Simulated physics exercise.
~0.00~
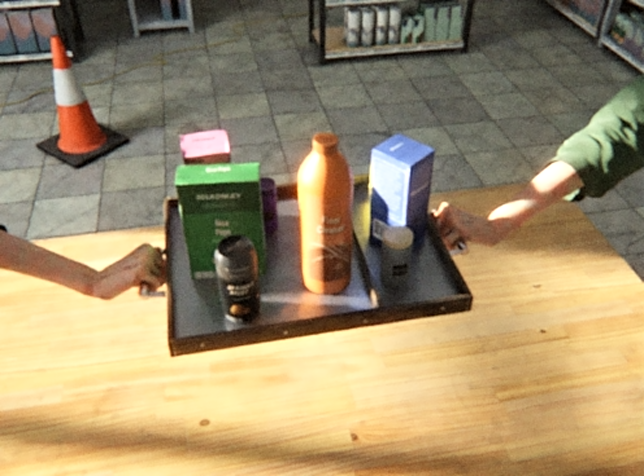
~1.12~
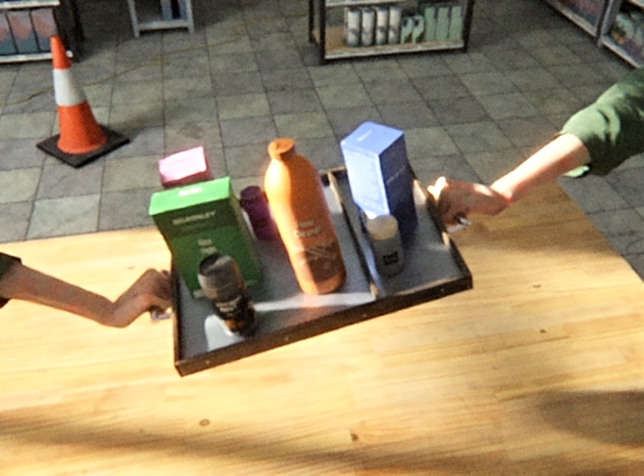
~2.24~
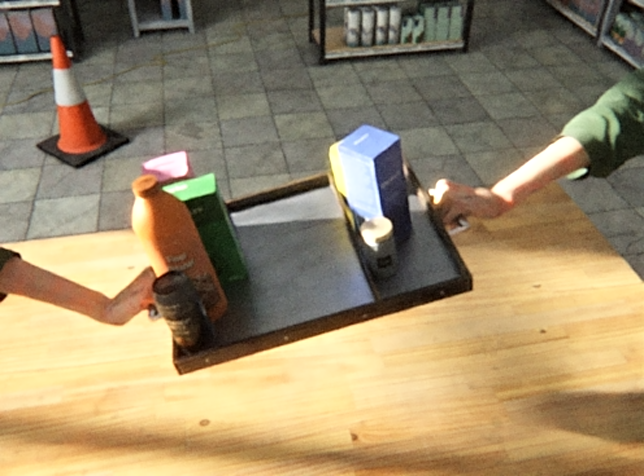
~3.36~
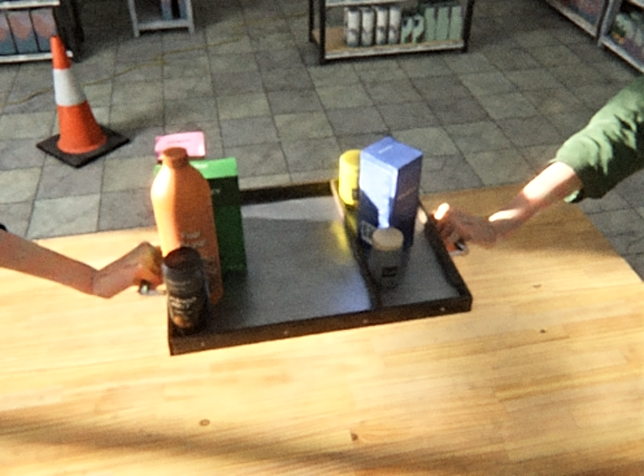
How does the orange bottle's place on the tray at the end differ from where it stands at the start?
At the start the orange bottle stands near the middle of the tray, to the right of the green packet. By the end it stands at the left end, in front of the green packet and just behind the black can.
